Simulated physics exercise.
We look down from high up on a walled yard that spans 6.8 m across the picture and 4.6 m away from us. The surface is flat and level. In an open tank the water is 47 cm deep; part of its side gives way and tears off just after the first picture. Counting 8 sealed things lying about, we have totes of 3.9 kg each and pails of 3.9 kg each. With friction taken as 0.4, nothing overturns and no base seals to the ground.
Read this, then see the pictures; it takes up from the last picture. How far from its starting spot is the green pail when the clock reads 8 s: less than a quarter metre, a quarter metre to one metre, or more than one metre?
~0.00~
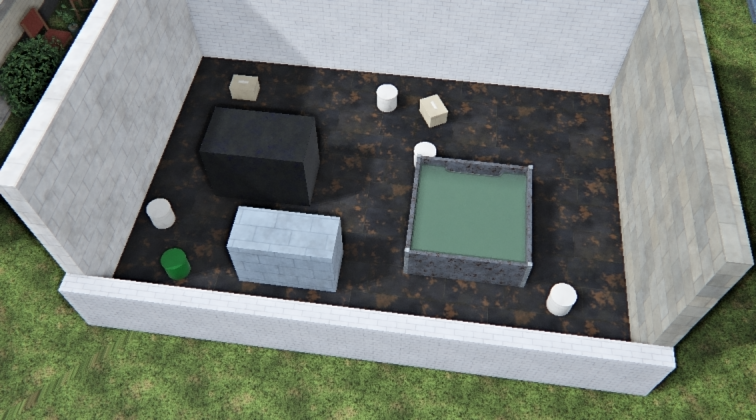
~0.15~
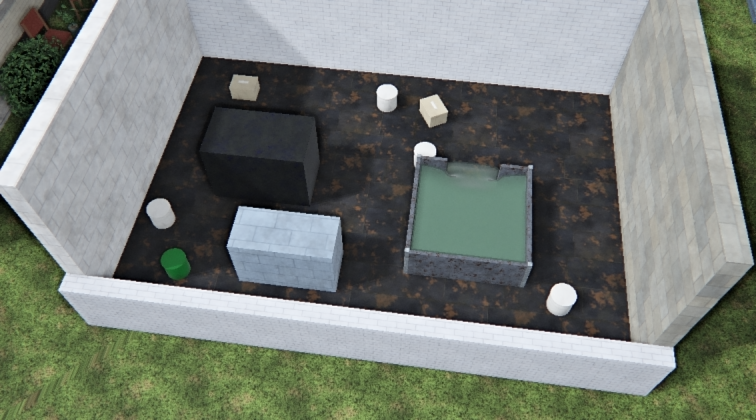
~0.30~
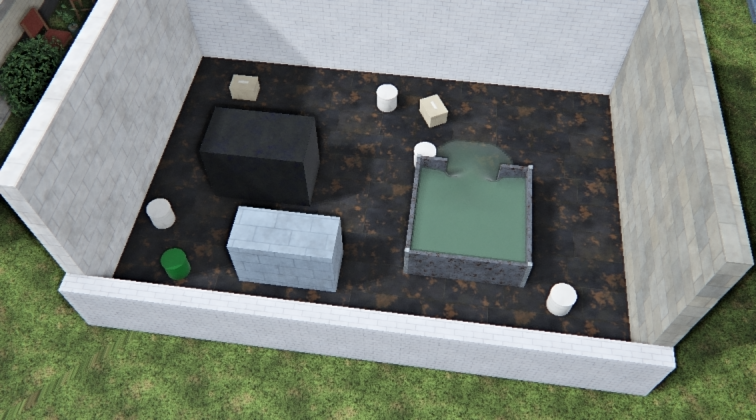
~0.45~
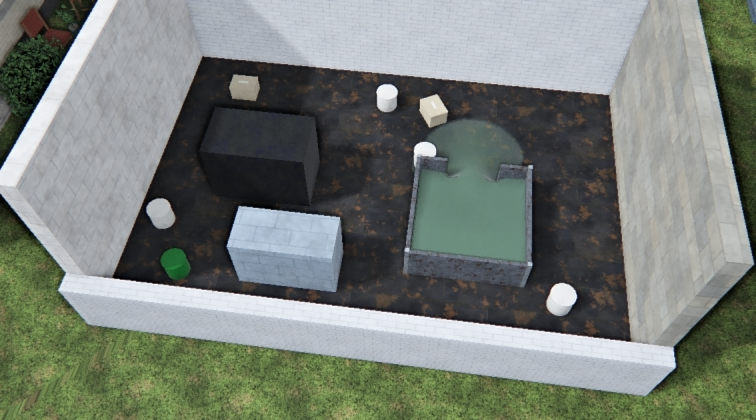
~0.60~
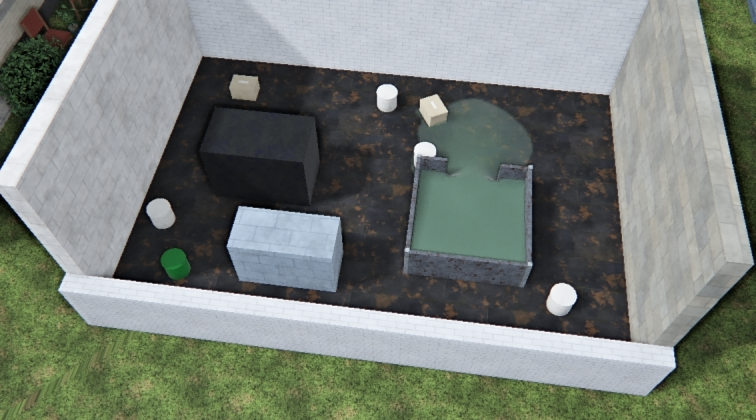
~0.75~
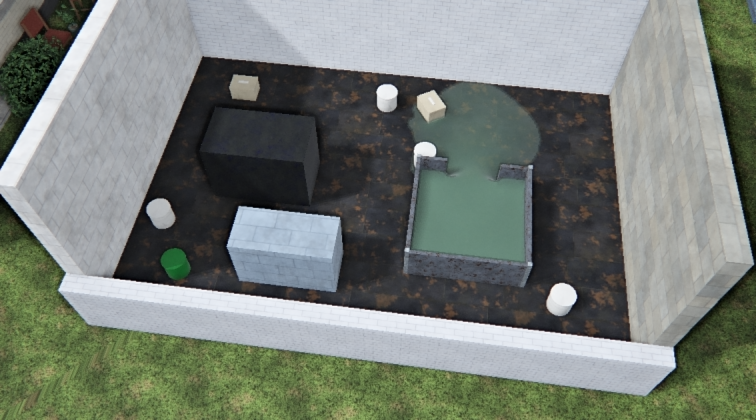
I'm guessing it fails to move much.
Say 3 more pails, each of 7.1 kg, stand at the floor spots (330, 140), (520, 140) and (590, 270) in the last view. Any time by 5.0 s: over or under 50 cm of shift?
Going through them in the order asked, they come out shy of the mark, clear of the mark and shy of the mark.
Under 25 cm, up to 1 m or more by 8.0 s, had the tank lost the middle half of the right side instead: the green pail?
Note: Green pail displaced moderately.
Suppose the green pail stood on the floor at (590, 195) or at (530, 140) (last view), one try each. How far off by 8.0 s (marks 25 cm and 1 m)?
Outcomes in order: It is taken a long way; it is taken a long way.
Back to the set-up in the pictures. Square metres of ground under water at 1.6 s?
Roughly 8.5 m2.
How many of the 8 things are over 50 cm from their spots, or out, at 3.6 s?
By my reckoning, 2.
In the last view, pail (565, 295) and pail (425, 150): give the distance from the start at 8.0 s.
Taken in order, the shifts are 40 cm and 10 cm.
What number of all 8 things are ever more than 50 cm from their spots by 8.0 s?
That comes to 4.
After 1.6 s the green pail is near (173, 259), 0.0 m from its start, aground; 1 afloat.
After 3.6 s the green pail is near (173, 259), 0.0 m from its start, aground; 0 afloat.
After 5.6 s the green pail is near (173, 259), 0.0 m from its start, aground; 2 afloat.
After 8.0 s the green pail is near (173, 259), 0.0 m from its start, aground; 2 afloat.
